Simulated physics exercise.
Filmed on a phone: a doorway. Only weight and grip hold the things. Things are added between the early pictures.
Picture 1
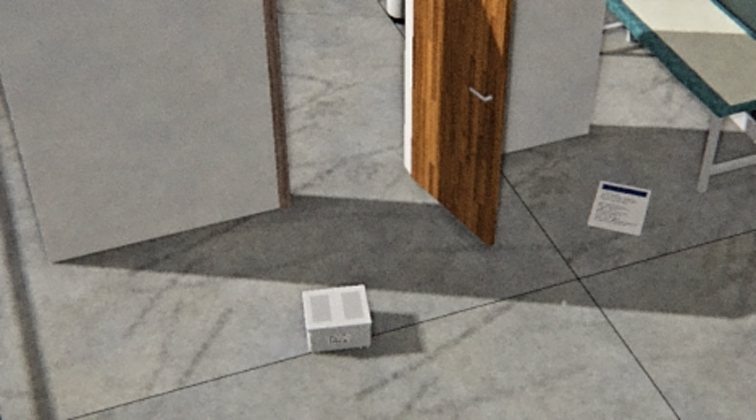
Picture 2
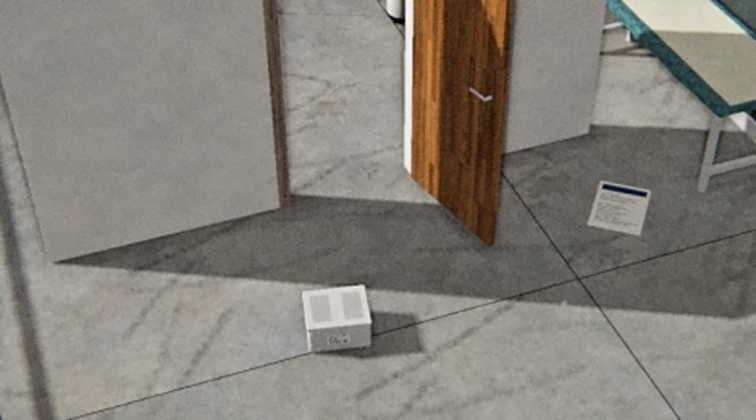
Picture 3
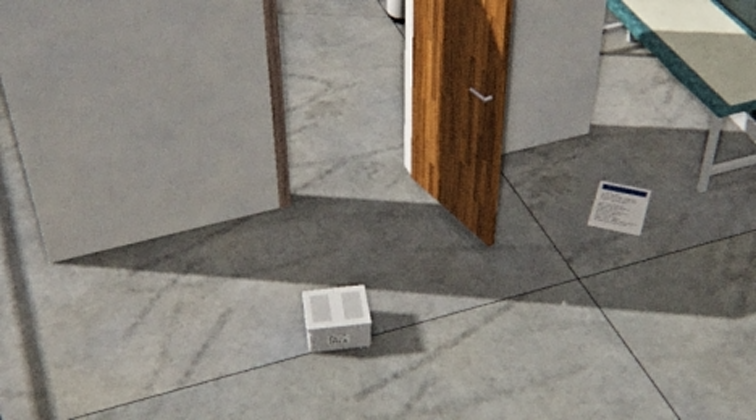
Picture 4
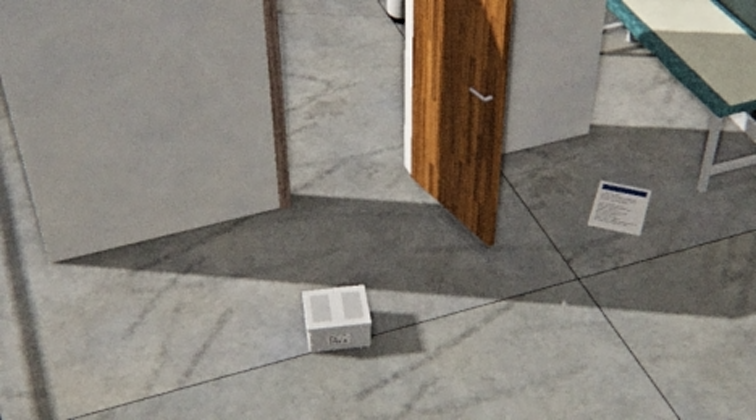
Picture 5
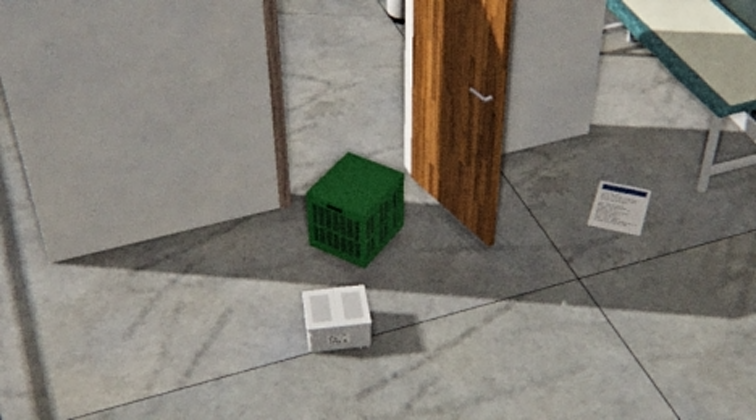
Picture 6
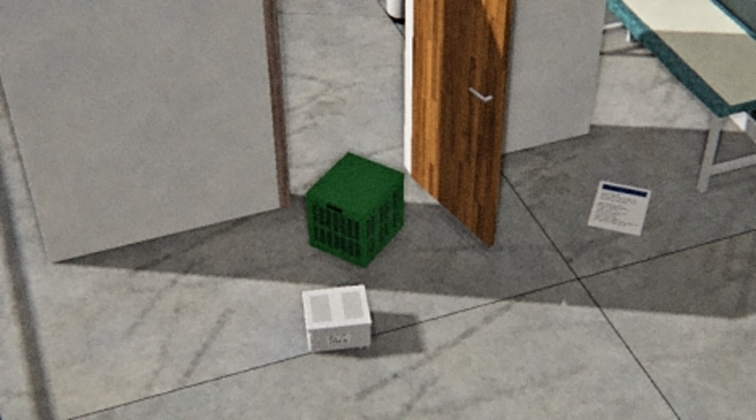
The footage shows a wooden door standing wide open and still, with a small white box on the grey floor nearby; then a green crate appears in the doorway behind the box, and nothing else visibly moves.
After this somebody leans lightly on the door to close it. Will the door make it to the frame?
It is blocked.
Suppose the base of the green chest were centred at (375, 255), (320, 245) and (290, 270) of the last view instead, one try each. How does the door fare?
First, it stops short; second, it is blocked; third, it shuts.
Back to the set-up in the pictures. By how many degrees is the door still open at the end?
About 60°.
Then, 0.50 s past the last view, door 91° open.
Then, 0.80 s past the last view, door 75° open.
Then, 1.00 s past the last view, door 63° open.
Finally, door 61° open; both still in place. Final places as the last picture's camera would see them, green chest near (352, 210).
